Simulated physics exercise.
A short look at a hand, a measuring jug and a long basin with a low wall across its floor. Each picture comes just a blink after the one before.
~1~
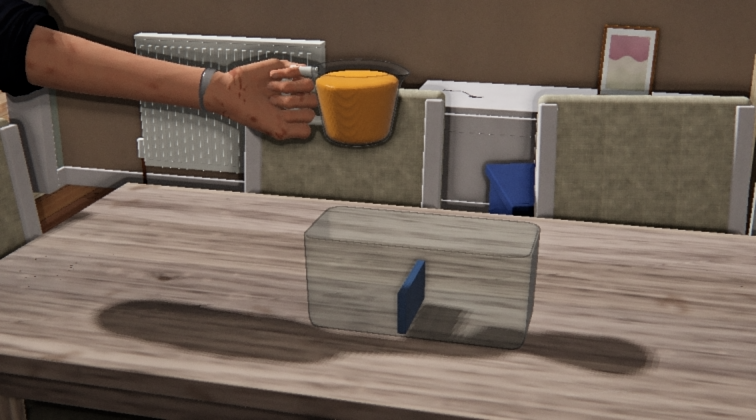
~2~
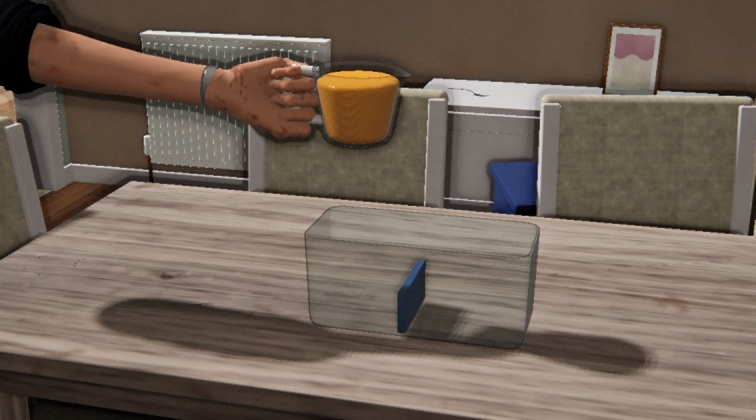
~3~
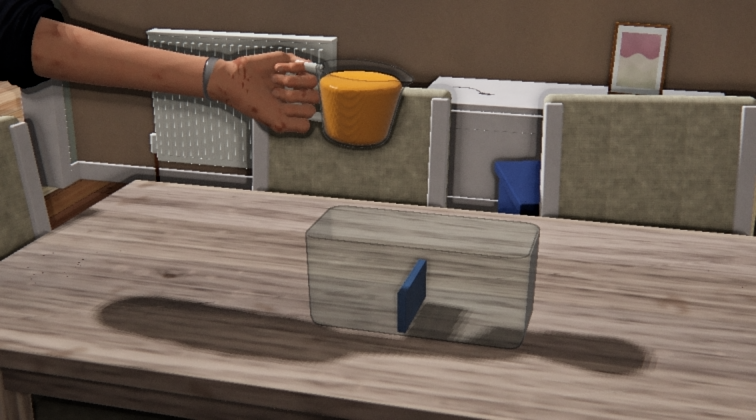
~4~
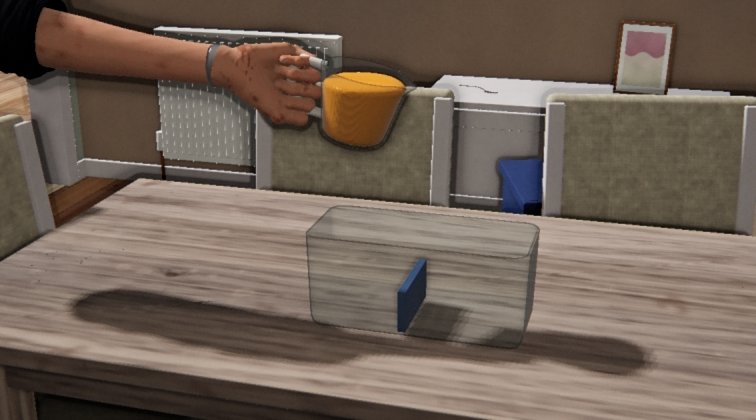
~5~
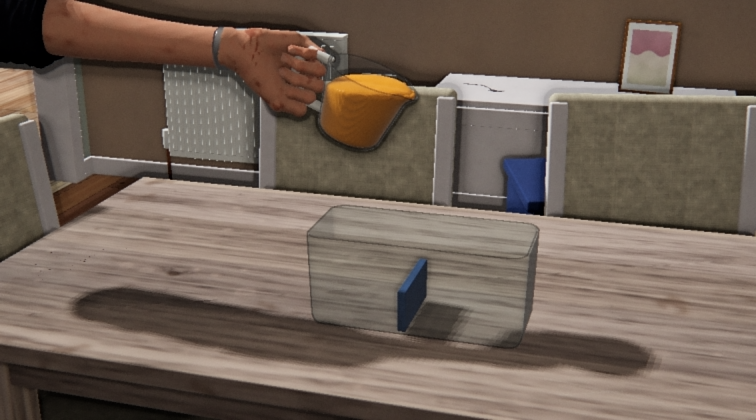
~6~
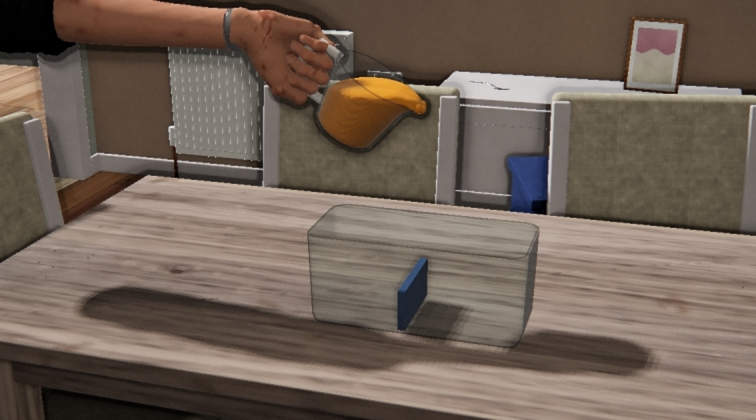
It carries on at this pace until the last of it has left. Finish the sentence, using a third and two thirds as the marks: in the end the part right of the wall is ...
More than two thirds of the whole.
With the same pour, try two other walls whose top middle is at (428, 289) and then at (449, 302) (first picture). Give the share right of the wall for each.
In order, near 80 and 50 in a hundred.
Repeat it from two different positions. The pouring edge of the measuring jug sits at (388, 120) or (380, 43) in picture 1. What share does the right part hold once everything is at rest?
It would come to near 60 per cent, and then near 75 per cent.
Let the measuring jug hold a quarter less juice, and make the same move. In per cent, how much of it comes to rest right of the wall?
Something like 90 per cent, give or take.
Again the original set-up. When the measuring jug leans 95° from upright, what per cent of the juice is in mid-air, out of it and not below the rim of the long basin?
Share: Approx. 35 %.
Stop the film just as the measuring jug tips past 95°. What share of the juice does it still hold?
About 35 per cent.
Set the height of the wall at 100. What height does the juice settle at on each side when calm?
It settles around 0 on the left side and around 50 on the right side.
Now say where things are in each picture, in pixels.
The first frame shows tilt 0°; pouring edge (410, 72); surface from (319, 77) to (400, 81); the long basin's rim runs from (316, 222) to (535, 242); the wall's top is at (412, 278).
The second frame shows tilt 1°; pouring edge (411, 75); surface from (320, 77) to (400, 82).
The third frame shows tilt 6°; pouring edge (414, 80); surface from (324, 76) to (402, 85).
The fourth frame shows tilt 13°; pouring edge (416, 88); surface from (327, 77) to (407, 87).
The fifth frame shows tilt 22°; pouring edge (419, 98); surface from (330, 81) to (415, 91).
The sixth frame shows tilt 33°; pouring edge (420, 110); surface from (330, 87) to (419, 102); 3 per cent is over the edge.
A moment on, the measuring jug is tipped on its side and 35 per cent is still to pour, 0 is left of the wall and 28 right of it.
Next, the measuring jug is tipped right over and 2 per cent is still to pour, 3 is left of the wall and 86 right of it.
Then the measuring jug is tipped right over and 0 per cent is still to pour, 6 is left of the wall and 93 right of it.
Later the measuring jug is tipped right over and 0 per cent is still to pour, 6 is left of the wall and 93 right of it.
Finally, 6 per cent lies left of the wall, 93 right of it and 1 outside.
